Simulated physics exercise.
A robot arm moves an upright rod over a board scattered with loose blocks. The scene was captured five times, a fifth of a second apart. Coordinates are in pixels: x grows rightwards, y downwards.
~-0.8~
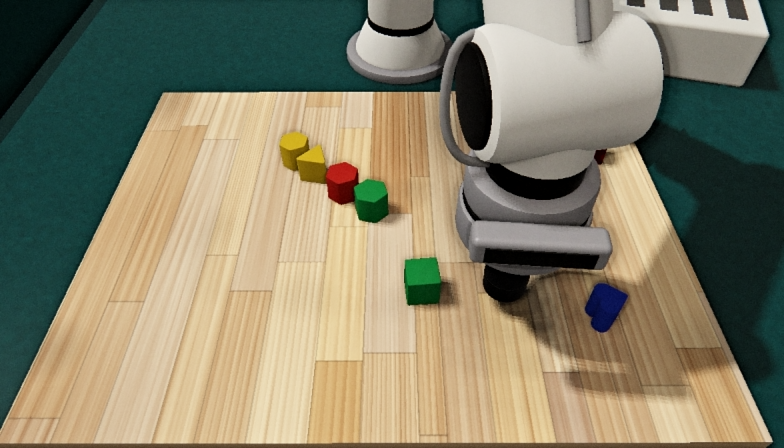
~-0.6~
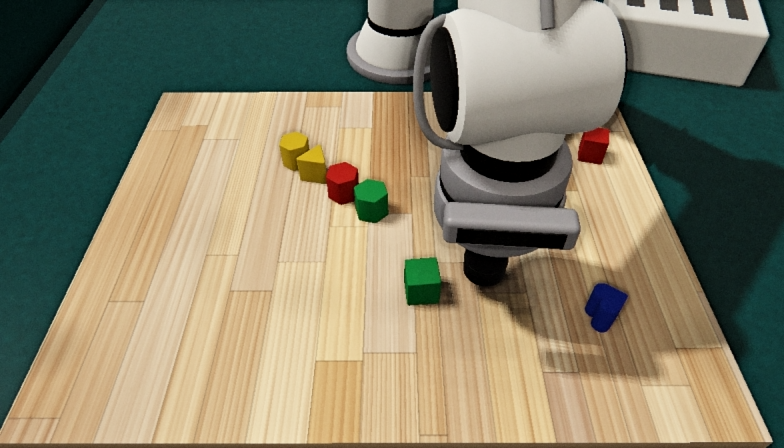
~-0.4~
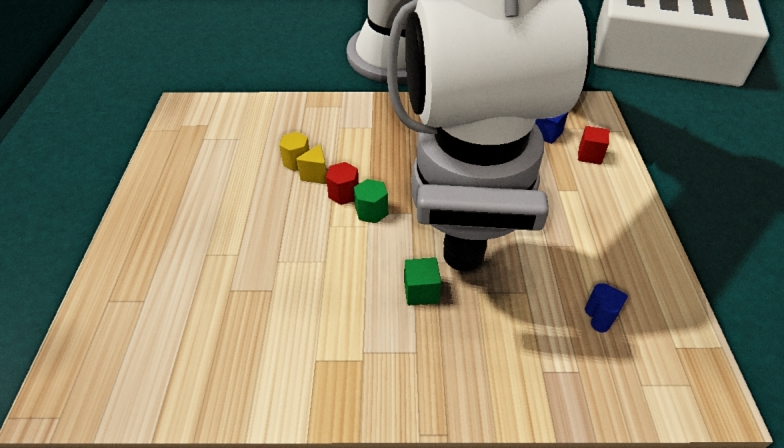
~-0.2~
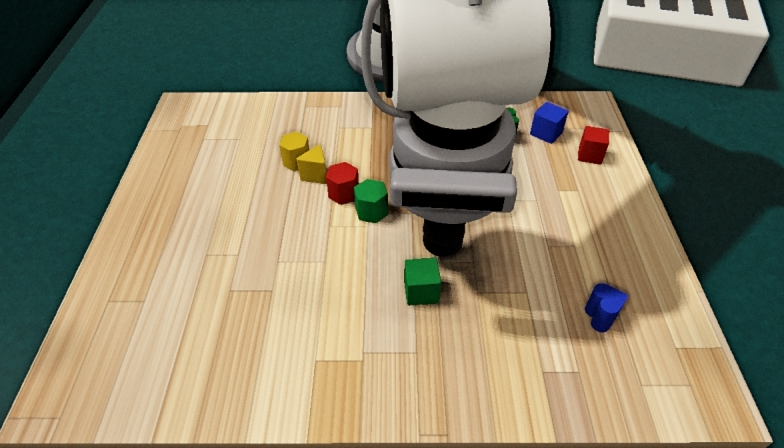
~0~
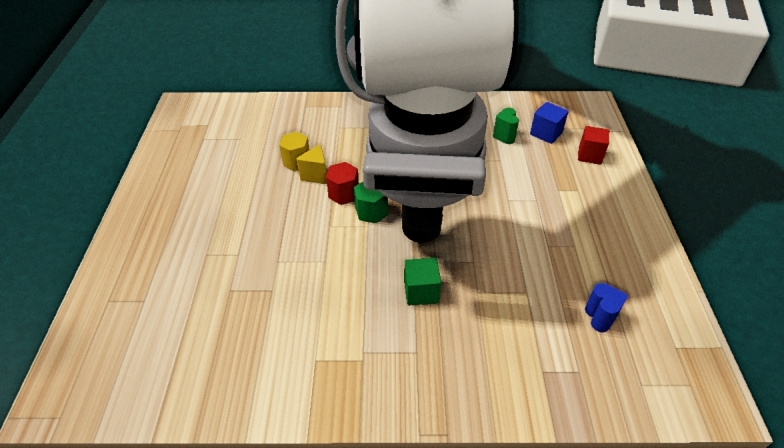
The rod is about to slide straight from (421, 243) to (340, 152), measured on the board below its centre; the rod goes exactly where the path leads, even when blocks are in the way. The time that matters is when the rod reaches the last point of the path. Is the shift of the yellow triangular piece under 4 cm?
The answer is yes.
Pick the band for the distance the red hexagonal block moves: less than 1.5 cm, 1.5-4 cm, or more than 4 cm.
1.5-4 cm.
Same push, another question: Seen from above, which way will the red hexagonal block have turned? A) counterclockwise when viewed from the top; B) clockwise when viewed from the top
The one that fits is B, clockwise when viewed from the top.
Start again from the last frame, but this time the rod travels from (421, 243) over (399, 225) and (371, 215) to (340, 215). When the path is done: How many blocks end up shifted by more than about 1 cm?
The number will come to 3 or more.
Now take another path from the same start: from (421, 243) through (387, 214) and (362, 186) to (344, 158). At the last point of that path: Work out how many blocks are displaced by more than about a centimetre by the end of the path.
Expect three or more.
What follows on the original path. One third of the way, rod (389, 195); yellow triangular piece (311, 153); red hexagonal block (331, 169), turned 15° clockwise; green hexagonal block (356, 183), turned 40° anticlockwise.
Two thirds of the way, rod (363, 165); yellow triangular piece (308, 151); red hexagonal block (320, 168), turned 50° clockwise; green hexagonal block (342, 183), turned 65° anticlockwise.
At the end, rod (339, 138); yellow hexagonal block unmoved; yellow triangular piece (308, 151); red hexagonal block (320, 168), turned 50° clockwise; green hexagonal block (342, 183), turned 65° anticlockwise.
